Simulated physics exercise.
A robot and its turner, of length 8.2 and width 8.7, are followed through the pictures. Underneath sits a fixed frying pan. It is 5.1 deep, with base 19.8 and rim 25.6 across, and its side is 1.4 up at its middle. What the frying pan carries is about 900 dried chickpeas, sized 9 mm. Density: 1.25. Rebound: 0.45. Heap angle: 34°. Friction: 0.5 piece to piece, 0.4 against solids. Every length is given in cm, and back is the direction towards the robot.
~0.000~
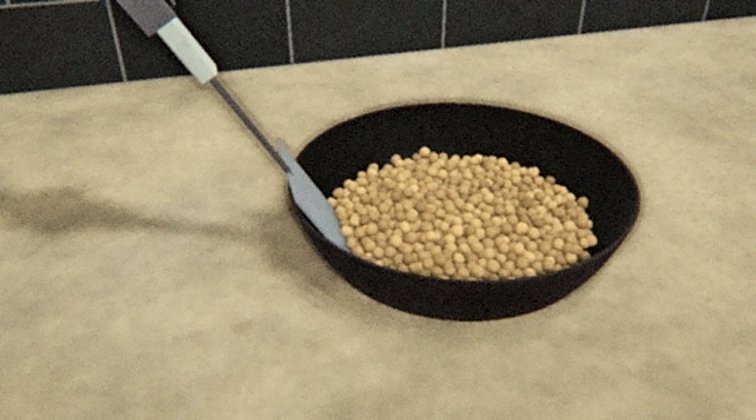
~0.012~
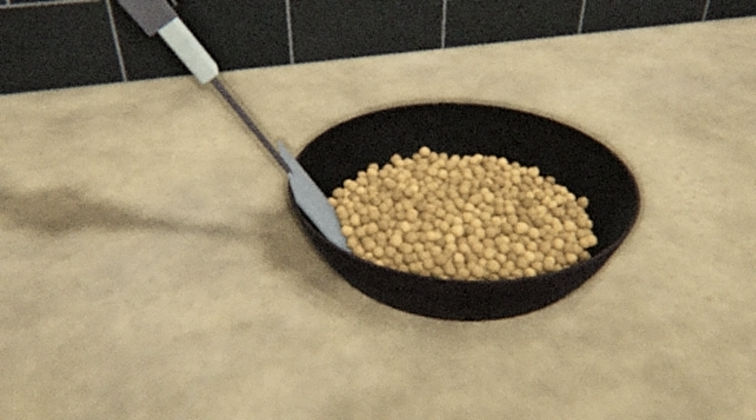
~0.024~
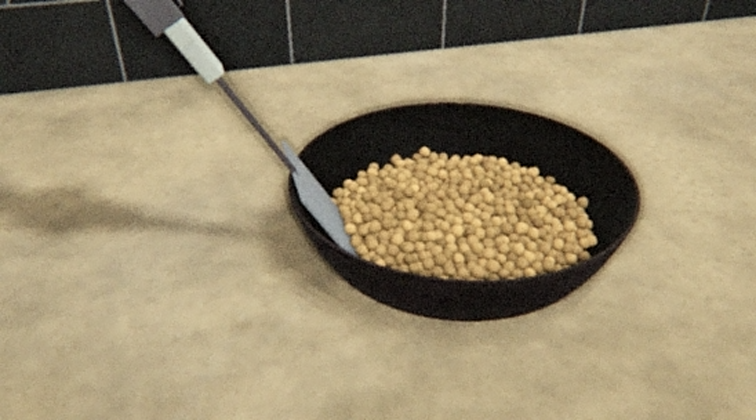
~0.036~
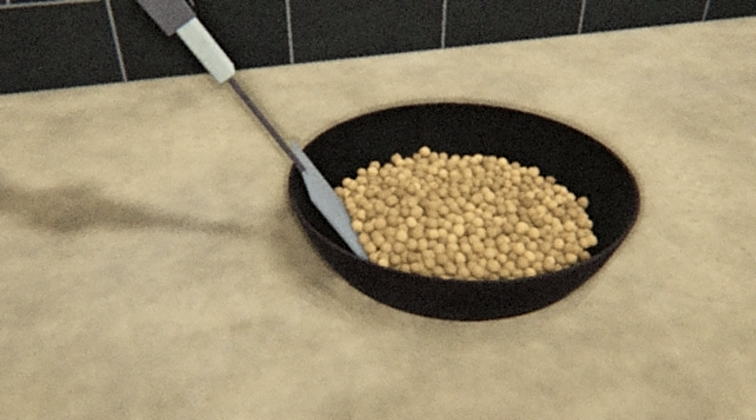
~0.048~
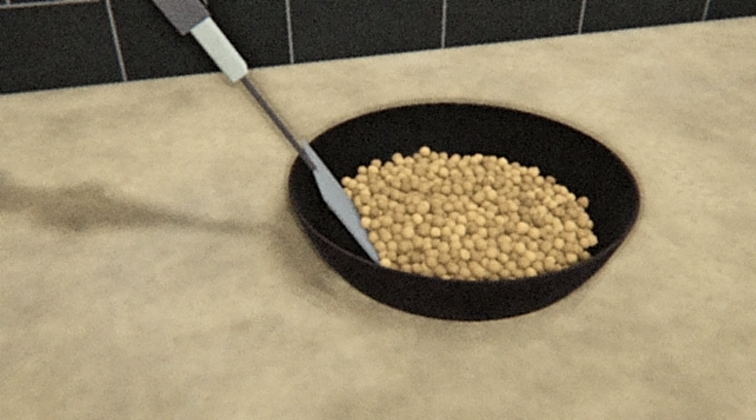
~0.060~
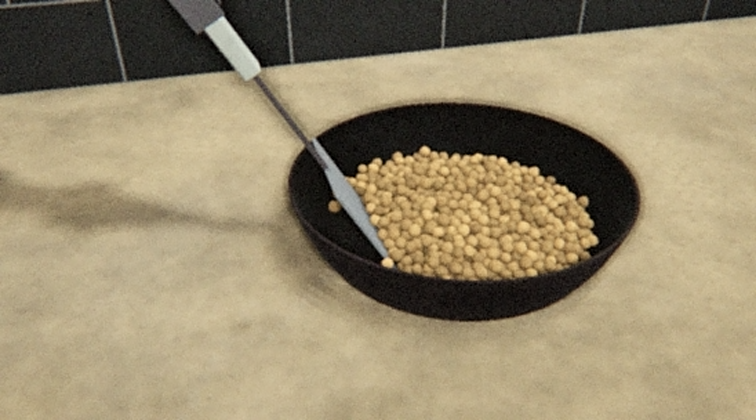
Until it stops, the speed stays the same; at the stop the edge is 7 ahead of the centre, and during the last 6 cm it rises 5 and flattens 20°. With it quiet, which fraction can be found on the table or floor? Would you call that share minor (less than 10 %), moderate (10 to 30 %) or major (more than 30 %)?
I would call it minor.
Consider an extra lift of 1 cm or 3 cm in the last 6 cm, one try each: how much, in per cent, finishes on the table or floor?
Estimates, in order: 0 % then 0 %.
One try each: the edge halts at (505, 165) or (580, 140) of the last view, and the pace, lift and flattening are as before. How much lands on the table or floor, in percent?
Close to 0 and close to 15 per cent, respectively.
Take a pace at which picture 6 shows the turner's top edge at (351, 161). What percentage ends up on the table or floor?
Some 15 per cent.
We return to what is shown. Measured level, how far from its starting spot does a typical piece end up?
I'd put it at close to 3 centimetres.
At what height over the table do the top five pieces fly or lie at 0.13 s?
Height: Some 4 cm.
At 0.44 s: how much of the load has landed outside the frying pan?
Some 0 per cent of the load.
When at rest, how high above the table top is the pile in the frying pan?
Some 5.5 cm.
After 0.13 s, sloping 60°, highest piece 5 above the table; 900 in the frying pan.
After 0.20 s, sloping 52°, highest piece 6 above the table; 900 in the frying pan.
After 0.44 s, sloping 40°, highest piece 6 above the table; 881 in the frying pan, 17 on the table or floor, 2 on the blade or in flight.
After 1.49 s, sloping 40°, highest piece 5 above the table; 880 in the frying pan, 20 on the table or floor.
At rest, 880 in the frying pan, 20 on the table or floor. That is 2 % on the table or floor.
